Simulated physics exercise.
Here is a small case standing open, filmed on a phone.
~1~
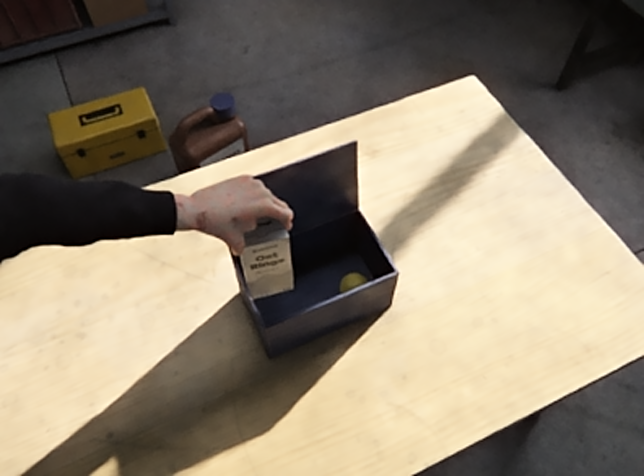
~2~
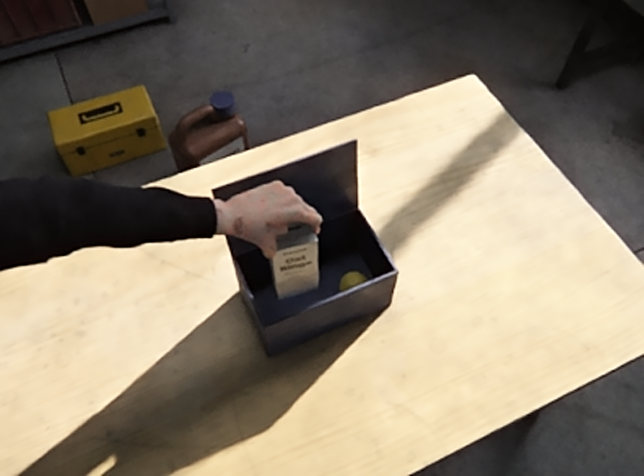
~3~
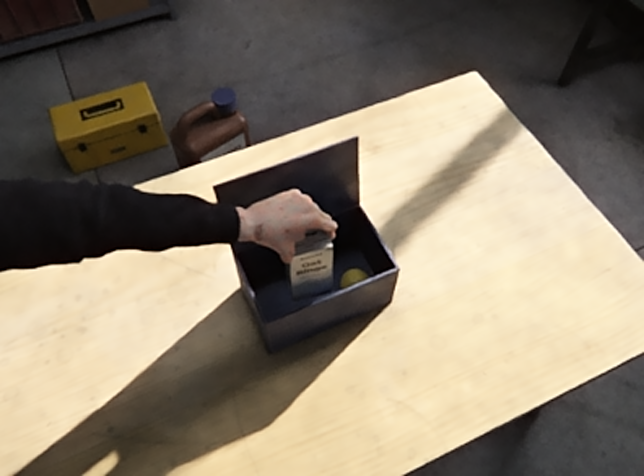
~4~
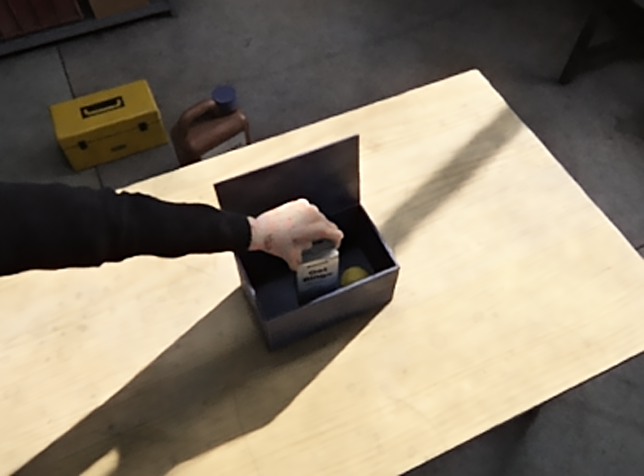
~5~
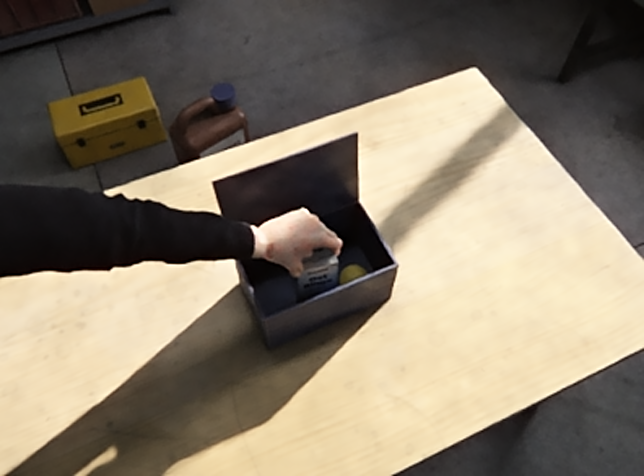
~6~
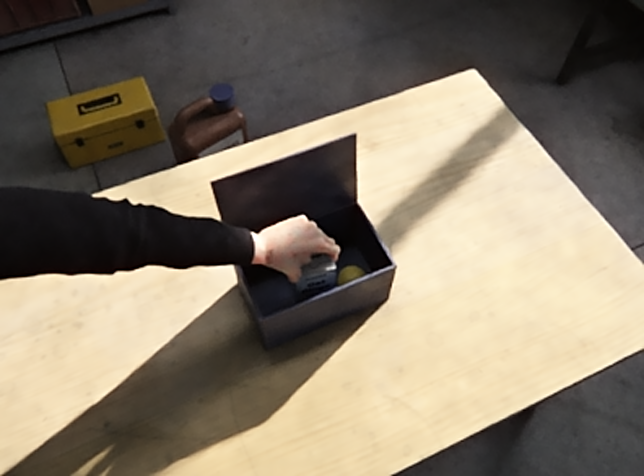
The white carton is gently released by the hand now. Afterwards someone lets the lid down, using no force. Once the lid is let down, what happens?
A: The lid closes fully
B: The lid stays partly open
The lid stays partly open.
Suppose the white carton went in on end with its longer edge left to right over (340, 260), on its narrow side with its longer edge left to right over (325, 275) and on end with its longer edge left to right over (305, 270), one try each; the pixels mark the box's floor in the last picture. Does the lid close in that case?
In the first case the lid stays propped open; in the second it comes down fully; in the third it stays propped open.
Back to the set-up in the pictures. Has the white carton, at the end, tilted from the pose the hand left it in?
Well, the white carton stays just as set.
Then, 1.20 s on from there, lid starting down.
Then, 1.60 s on from there, lid 57° above the rim.
Then, 1.80 s on from there, lid 30° above the rim.
In the end, lid 23° above the rim; both unmoved. At the end, from the last picture's camera, white carton near (313, 283).
